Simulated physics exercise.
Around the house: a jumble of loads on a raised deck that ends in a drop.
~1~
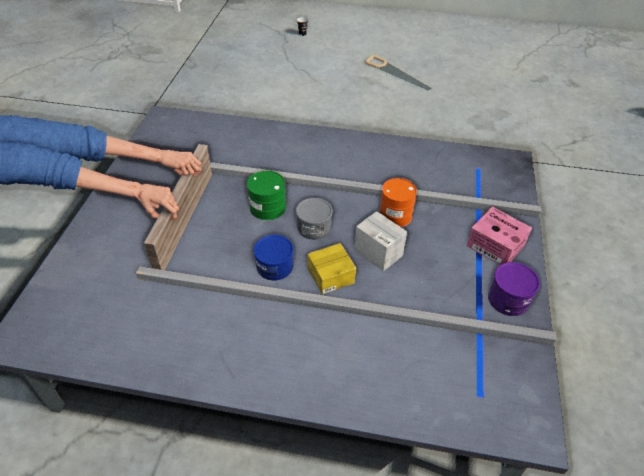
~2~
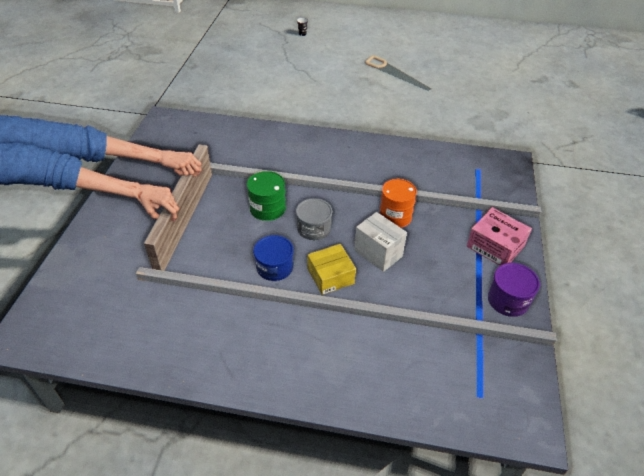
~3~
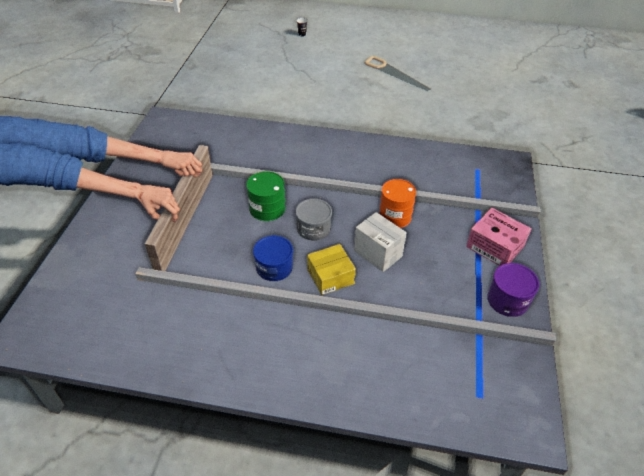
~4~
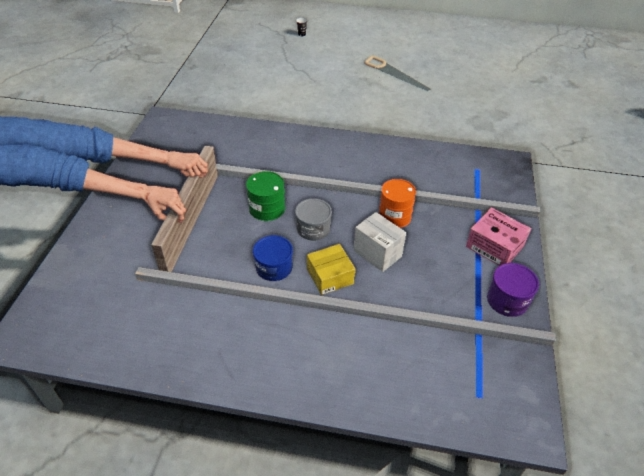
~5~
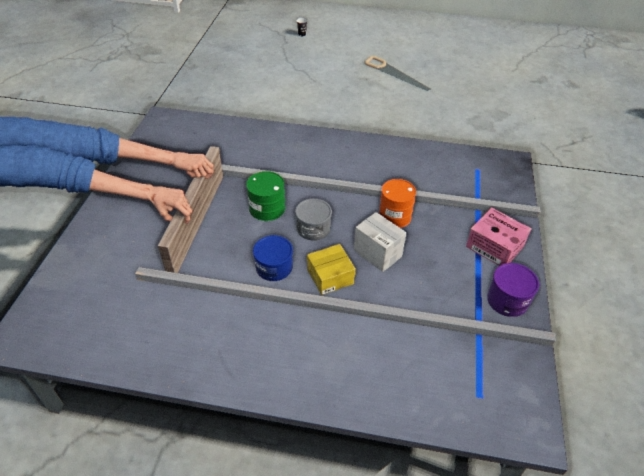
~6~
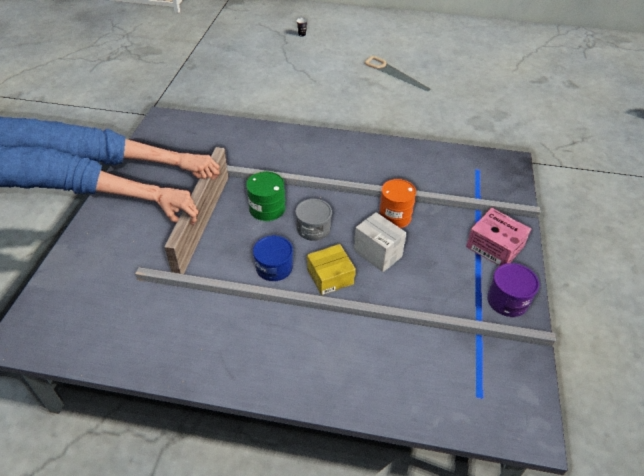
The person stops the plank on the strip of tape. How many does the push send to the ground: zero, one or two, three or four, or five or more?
The number that fall off is one or two.
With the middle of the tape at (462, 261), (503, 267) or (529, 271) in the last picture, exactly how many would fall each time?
It would be 1, 5 and 8.
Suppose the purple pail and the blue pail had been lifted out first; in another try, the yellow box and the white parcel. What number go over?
Fallen: 0, and 0 in the other try.
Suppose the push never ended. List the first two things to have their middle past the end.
In order: The purple pail, the pink box.
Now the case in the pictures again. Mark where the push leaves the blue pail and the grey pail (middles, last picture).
First (502, 295), then (500, 260).
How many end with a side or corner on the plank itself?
It touches 3.
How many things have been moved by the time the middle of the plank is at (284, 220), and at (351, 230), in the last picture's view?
At the one place 4, at the other 6.
Soon after, none off yet; purple pail at rest near (512, 290); pink box at rest near (498, 238); orange canister at rest near (397, 204).
Then, none off yet; purple pail at rest near (512, 290); pink box at rest near (498, 238); orange canister moved about its own width near (439, 205).
At rest, the number that fall off is one or two; fallen, pink box and purple pail.
